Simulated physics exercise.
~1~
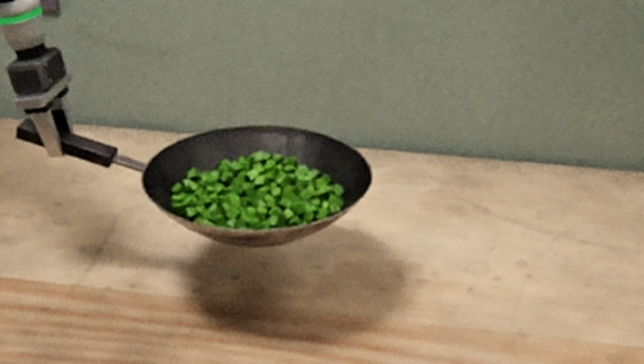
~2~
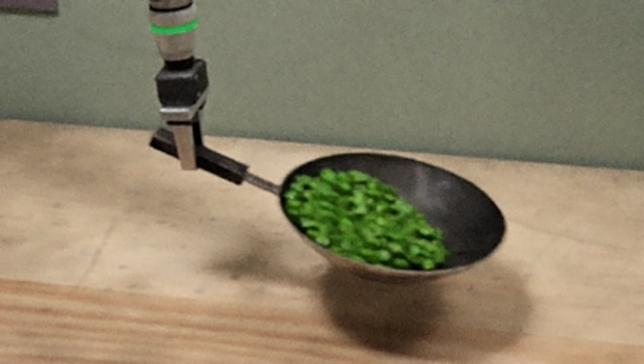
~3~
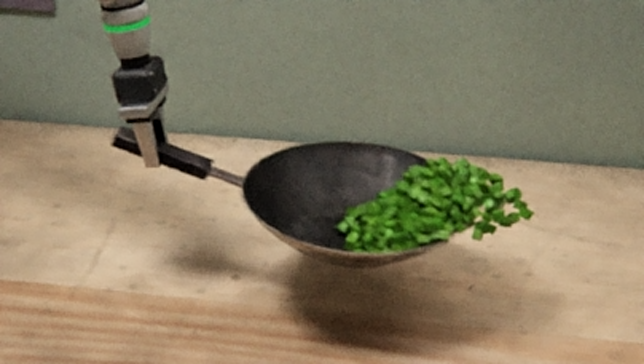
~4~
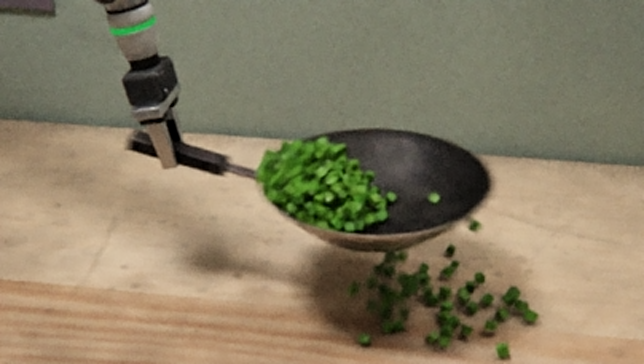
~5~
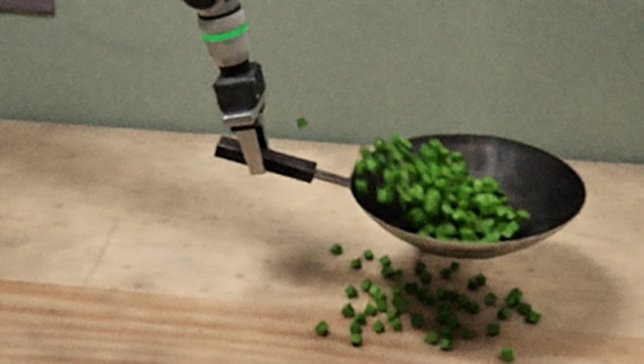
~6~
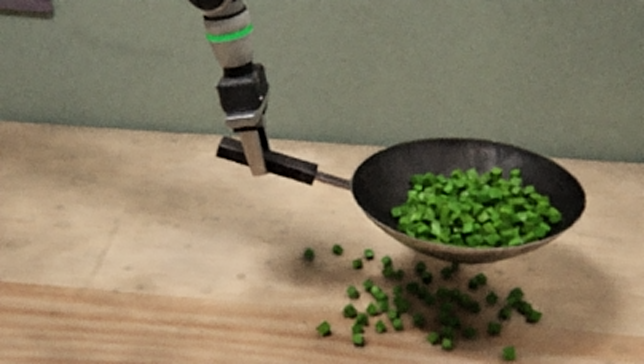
A robot gripper jerked a wok of chopped green vegetables to the right, back left, then right again, spilling some over the rim onto the wooden table before holding still with most of the pieces still in the pan.
